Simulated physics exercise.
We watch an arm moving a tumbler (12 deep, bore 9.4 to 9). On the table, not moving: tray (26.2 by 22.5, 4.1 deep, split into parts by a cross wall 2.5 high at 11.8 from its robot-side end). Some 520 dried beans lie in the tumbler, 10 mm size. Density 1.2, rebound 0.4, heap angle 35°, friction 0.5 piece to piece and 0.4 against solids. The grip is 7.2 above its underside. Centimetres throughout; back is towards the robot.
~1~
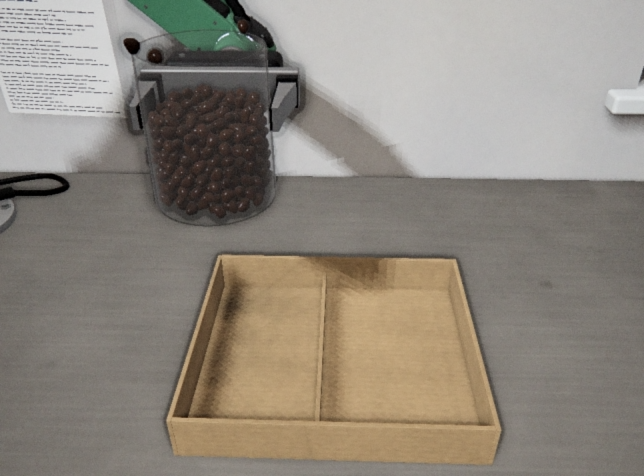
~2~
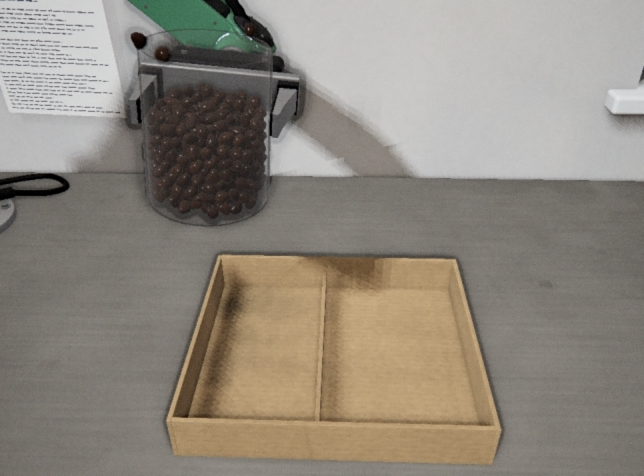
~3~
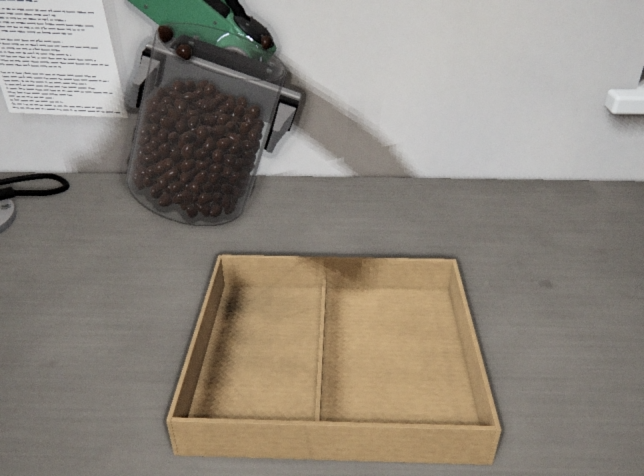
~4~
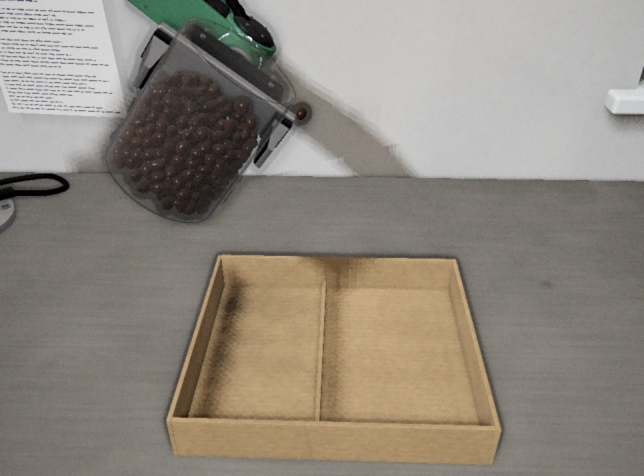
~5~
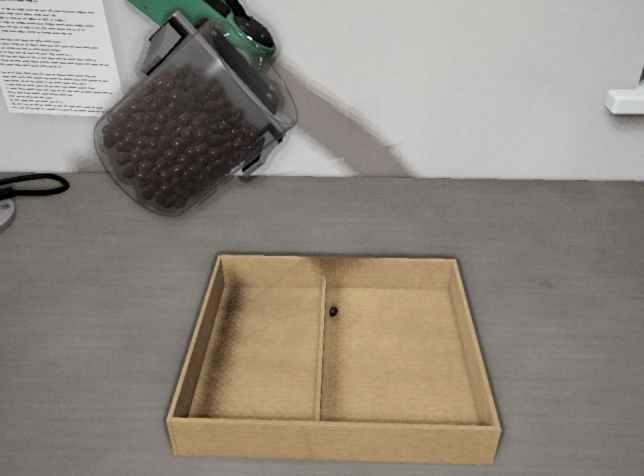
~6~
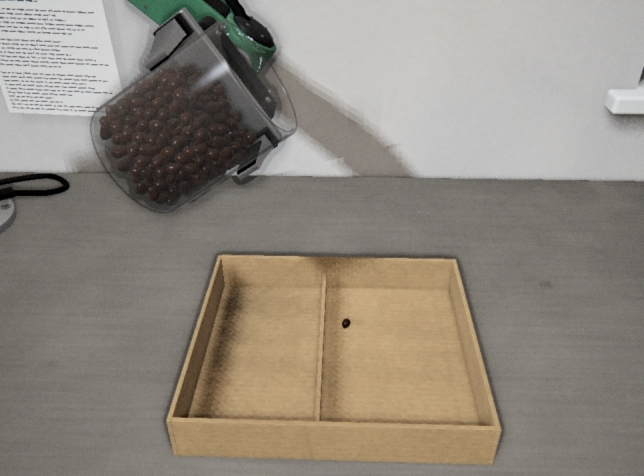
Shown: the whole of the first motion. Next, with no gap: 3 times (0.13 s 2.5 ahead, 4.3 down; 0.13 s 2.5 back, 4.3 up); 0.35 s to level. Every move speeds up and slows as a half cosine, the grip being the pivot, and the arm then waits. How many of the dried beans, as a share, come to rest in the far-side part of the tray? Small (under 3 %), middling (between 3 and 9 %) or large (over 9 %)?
Answer: Small; under 3 % of the dried beans finish in the far-side part of the tray.
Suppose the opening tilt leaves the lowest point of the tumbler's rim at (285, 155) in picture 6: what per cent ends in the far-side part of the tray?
Some 5 per cent.
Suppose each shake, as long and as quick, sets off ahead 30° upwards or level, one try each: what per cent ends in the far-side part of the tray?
About 20 and 5 per cent.
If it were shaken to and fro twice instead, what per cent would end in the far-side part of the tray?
It would be near 0 per cent.
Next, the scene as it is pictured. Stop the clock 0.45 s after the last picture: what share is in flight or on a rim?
About 0 per cent.
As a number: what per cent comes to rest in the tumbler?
Some 100 per cent.
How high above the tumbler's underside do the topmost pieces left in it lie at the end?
About 10.0 cm.
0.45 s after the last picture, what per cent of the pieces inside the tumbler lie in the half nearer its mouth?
Roughly 25 per cent.
Then, 0.45 s after the last picture, tilted 56° forward, highest piece 26 above the table; 523 in the tumbler, 1 in the far-side part.
Then, 0.90 s after the last picture, tilted 40° forward, highest piece 27 above the table; 523 in the tumbler, 1 in the far-side part.
Then, 1.33 s after the last picture, level, highest piece 29 above the table; 523 in the tumbler, 1 in the far-side part.
Then, 2.38 s after the last picture, level, highest piece 29 above the table; 523 in the tumbler, 1 in the far-side part.
Final count, 523 in the tumbler, 1 in the far-side part. That is 0 % in the far-side part of the tray.
